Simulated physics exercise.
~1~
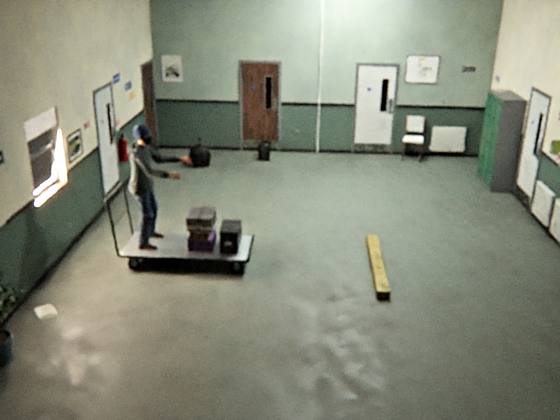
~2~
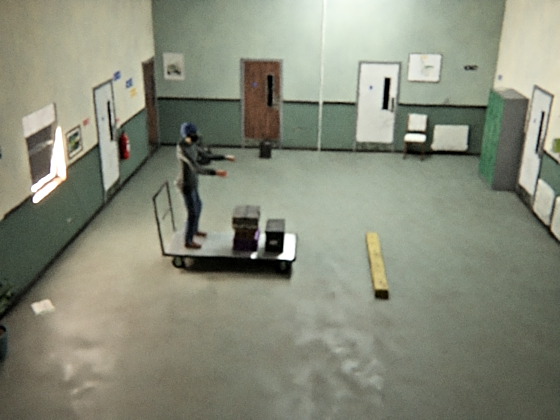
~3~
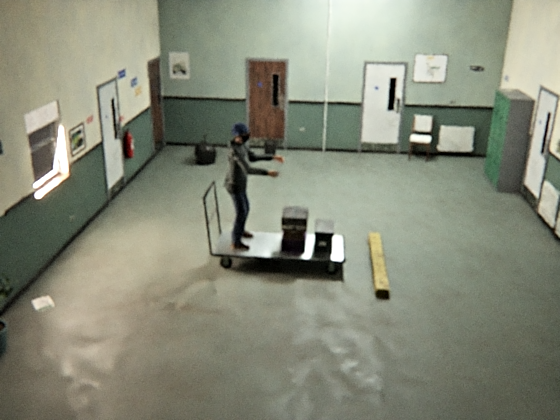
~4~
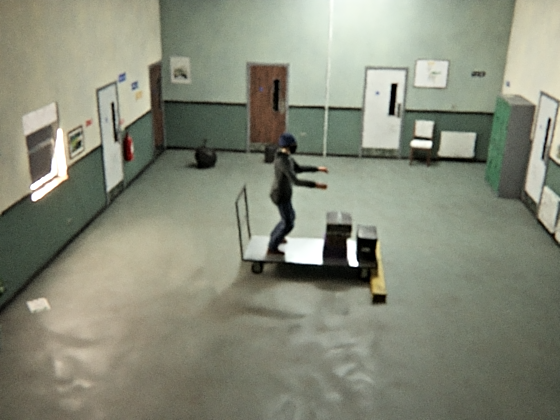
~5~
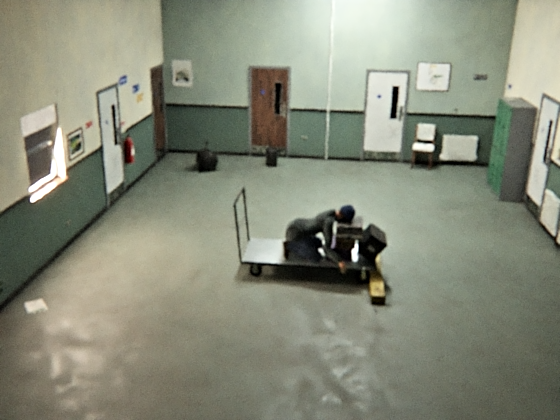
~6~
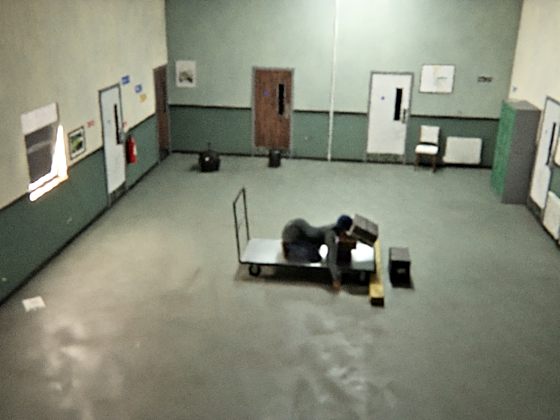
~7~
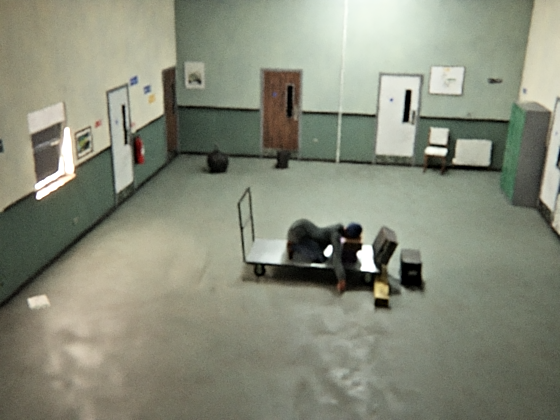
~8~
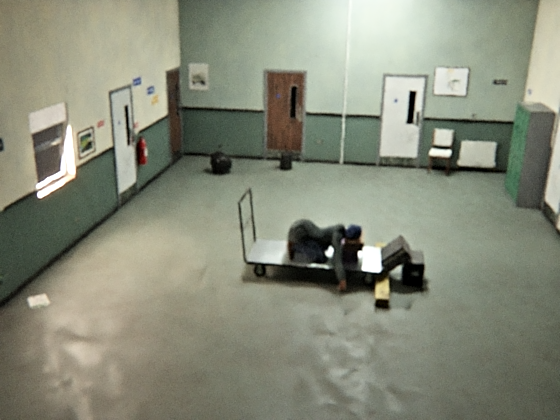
A person standing with arms stretched forward rode a flat trolley rightward until it stopped at a yellow kerb, then pitched down onto the deck among the boxes, as a black one and then a grey one tumbled over the front and stayed there.
